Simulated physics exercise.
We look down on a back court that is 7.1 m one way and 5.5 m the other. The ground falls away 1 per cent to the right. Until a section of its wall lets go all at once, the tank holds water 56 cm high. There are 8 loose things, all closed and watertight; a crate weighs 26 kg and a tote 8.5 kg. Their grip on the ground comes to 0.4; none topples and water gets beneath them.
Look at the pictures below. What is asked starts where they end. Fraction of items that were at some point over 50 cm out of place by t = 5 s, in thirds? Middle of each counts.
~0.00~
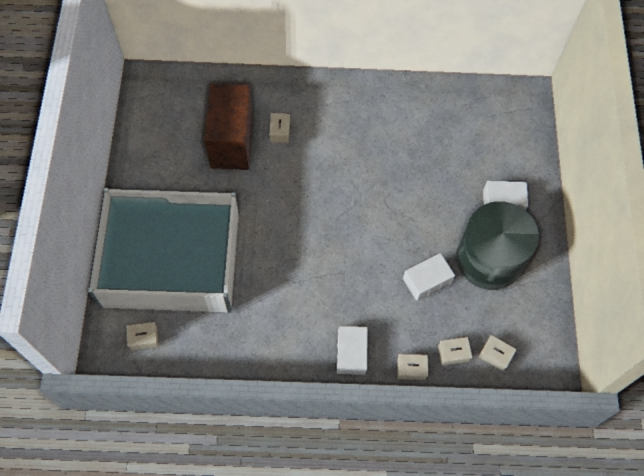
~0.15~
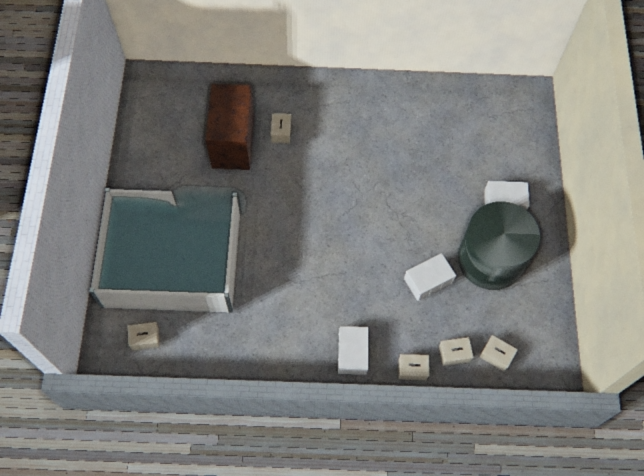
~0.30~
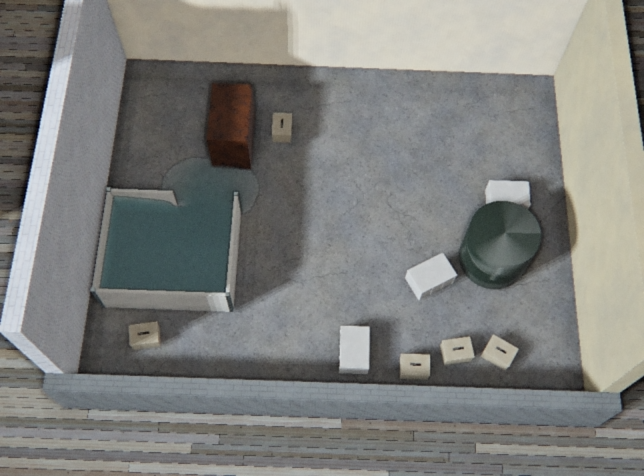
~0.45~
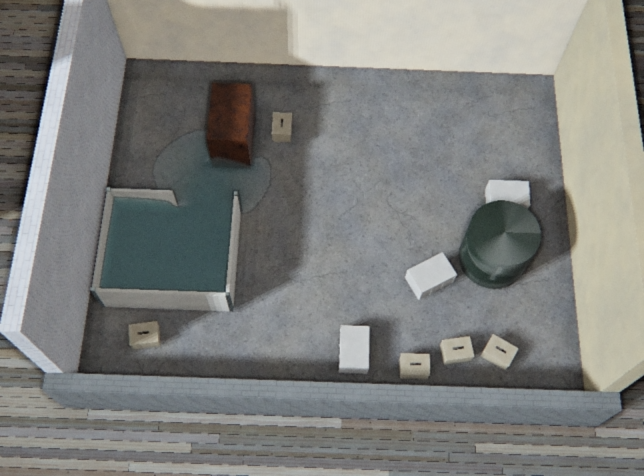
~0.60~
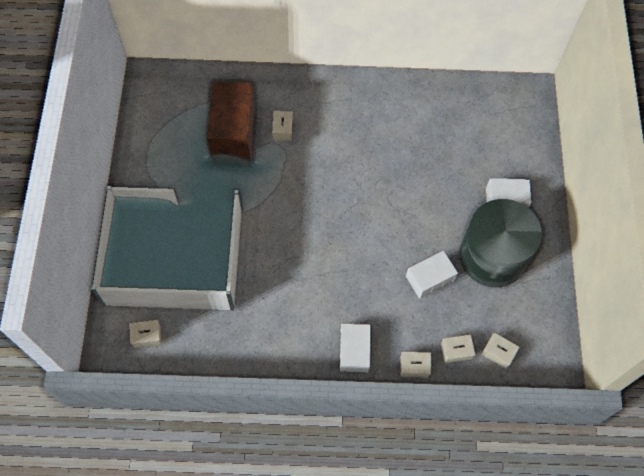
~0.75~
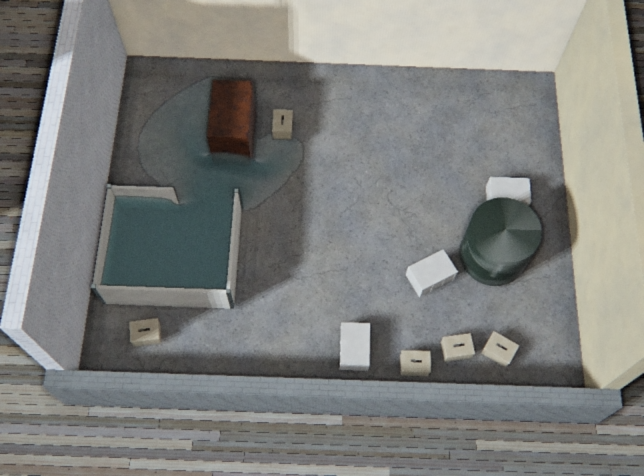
Answer: The small band.
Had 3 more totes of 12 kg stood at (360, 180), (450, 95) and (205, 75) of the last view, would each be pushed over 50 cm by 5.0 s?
In the order asked: Above the mark; below the mark; above the mark.
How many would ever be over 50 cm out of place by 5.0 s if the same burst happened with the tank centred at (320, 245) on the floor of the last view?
The count would be 0.
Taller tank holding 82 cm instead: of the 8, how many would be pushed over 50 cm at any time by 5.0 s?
With that change, 1 of them.
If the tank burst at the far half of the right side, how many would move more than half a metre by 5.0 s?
In that case the number is 3.
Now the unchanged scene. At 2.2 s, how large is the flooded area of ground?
About 19 m2.
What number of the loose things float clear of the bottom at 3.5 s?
0 of them.
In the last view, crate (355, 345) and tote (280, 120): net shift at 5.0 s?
Taking them in turn, I get 0 cm for the first and 5 cm for the second.
After 1.1 s 0 of 8 are over 50 cm from their spots; 0 afloat.
After 2.2 s 0 of 8 are over 50 cm from their spots; 0 afloat.
After 3.5 s 0 of 8 are over 50 cm from their spots; 0 afloat.
After 5.0 s 0 of 8 are over 50 cm from their spots, and 0 have been at some point; 0 afloat.
